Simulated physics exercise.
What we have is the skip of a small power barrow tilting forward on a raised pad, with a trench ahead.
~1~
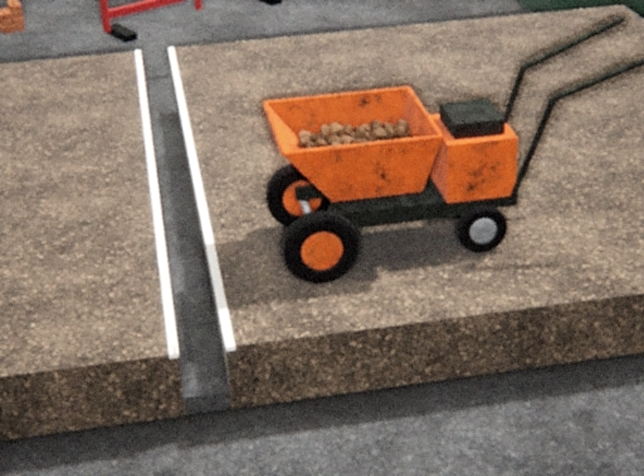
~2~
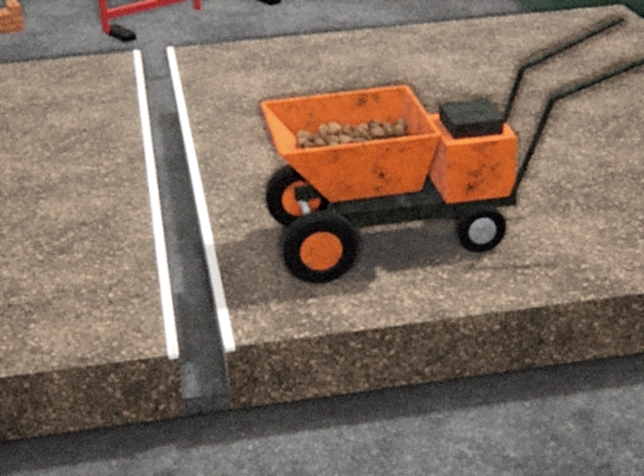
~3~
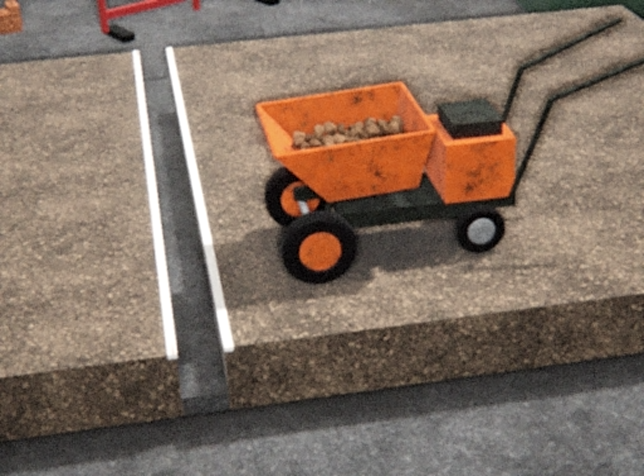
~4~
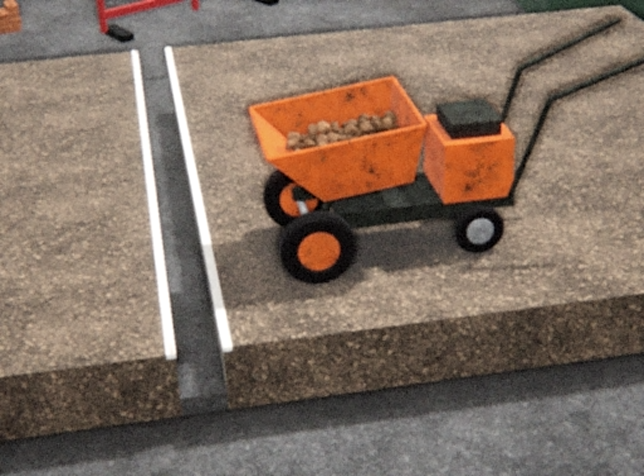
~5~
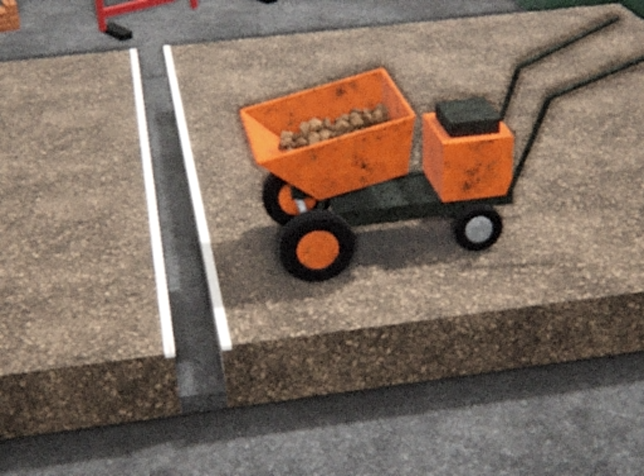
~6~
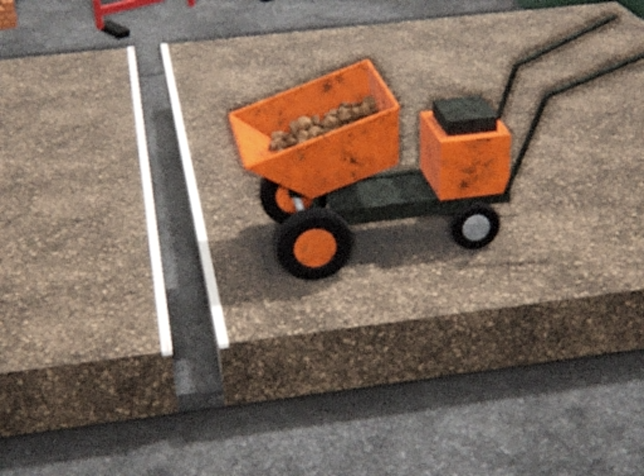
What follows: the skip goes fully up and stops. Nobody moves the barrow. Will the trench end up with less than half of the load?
No, it gets the bulk of it.
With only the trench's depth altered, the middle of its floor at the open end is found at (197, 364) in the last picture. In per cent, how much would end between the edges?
Roughly 60 in a hundred.
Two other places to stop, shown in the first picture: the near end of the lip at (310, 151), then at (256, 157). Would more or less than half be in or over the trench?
Respectively: The bigger portion, a smaller portion.
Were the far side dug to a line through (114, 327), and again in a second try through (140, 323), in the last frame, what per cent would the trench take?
In order: 100 per cent, then 100 per cent.
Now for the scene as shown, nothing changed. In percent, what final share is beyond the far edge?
Roughly 30 in a hundred.
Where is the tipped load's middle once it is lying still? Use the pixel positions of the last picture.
Close to (173, 287) in the last view.
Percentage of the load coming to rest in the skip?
I'd put it at about 0 per cent.
Soon, skip tipped steeply; all in the skip.
A while on, skip tipped right over; nearly all in the skip; a small part in or heaped over the trench.
Towards the end, skip tipped right over; about a third in the skip; about half in or heaped over the trench; about a quarter beyond it.
Finally, skip tipped right over; most in or heaped over the trench; about a quarter beyond it.
